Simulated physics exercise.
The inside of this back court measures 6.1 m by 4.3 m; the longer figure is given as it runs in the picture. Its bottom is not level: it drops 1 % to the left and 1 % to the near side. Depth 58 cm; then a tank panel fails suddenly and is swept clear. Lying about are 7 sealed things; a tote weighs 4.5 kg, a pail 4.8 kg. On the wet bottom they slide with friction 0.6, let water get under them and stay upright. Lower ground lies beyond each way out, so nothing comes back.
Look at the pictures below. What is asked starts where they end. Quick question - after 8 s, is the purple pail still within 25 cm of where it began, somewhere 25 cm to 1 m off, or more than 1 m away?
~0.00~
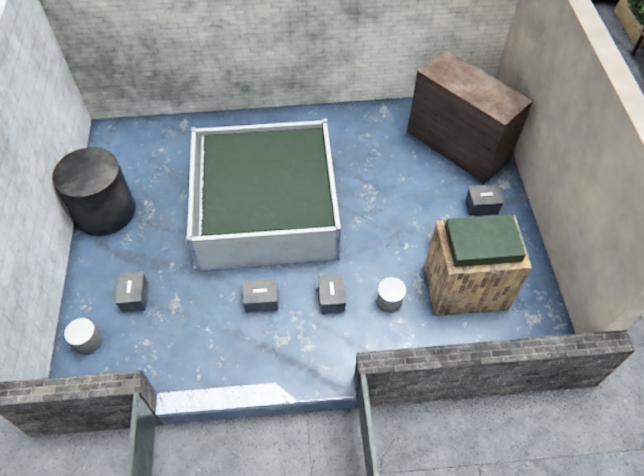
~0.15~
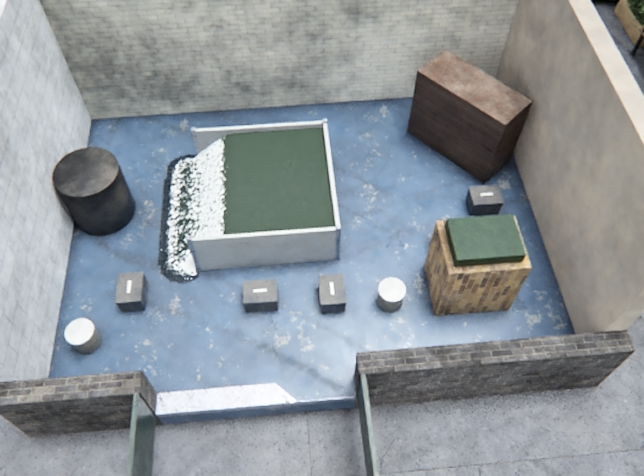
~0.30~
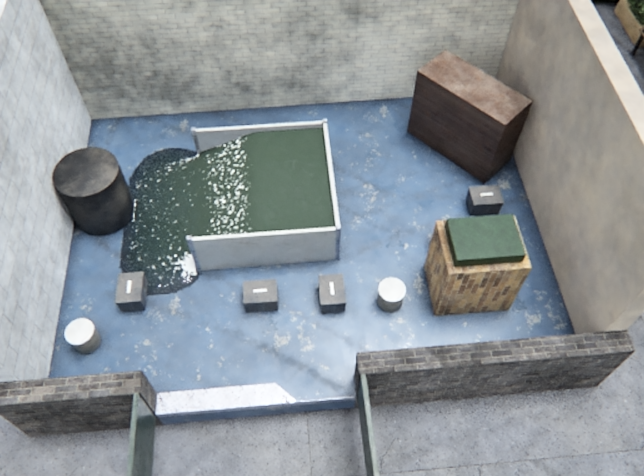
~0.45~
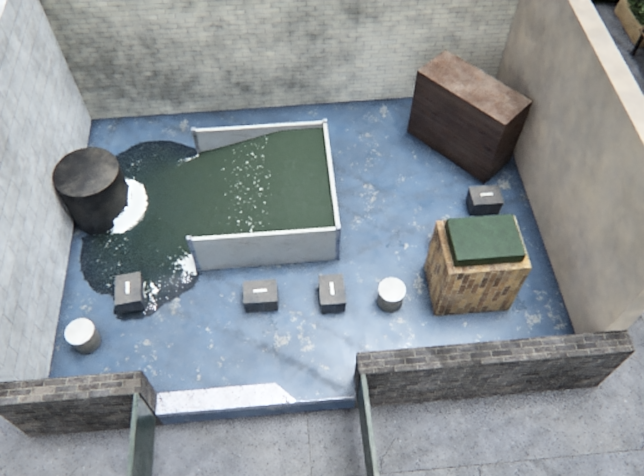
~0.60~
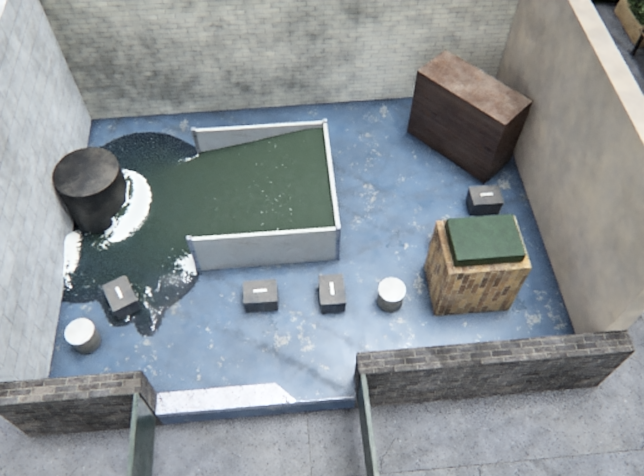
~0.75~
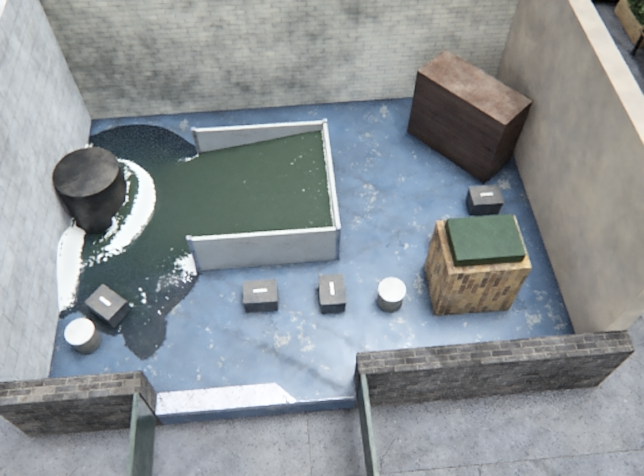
It changes position somewhat.
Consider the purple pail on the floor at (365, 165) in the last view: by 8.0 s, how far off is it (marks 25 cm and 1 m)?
Well, it rests almost unmoved.
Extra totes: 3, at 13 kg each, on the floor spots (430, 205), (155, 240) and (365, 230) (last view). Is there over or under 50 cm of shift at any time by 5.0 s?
Well, in that order it's lower, higher and lower.
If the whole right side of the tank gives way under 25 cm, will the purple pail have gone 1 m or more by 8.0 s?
I'd expect the purple pail to have ended up far off.
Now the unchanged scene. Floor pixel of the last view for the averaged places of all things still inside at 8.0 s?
It sits at about (436, 249).
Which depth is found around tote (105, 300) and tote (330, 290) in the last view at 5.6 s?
Close to 5 and 6 centimetres.
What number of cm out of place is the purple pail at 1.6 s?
It has shifted about 0 cm.
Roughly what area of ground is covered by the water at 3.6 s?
Roughly 19 m2.
After 1.6 s the purple pail is near (447, 231), 0.0 m from its start, aground; 0 of 7 are out; 2 afloat.
After 3.6 s the purple pail is near (447, 231), 0.0 m from its start, aground; 0 of 7 are out; 2 afloat.
After 5.6 s the purple pail is near (459, 228), 0.2 m from its start, aground; 0 of 7 are out; 4 afloat.
After 8.0 s the purple pail is near (395, 243), 0.7 m from its start, afloat; 0 of 7 are out; 6 afloat.
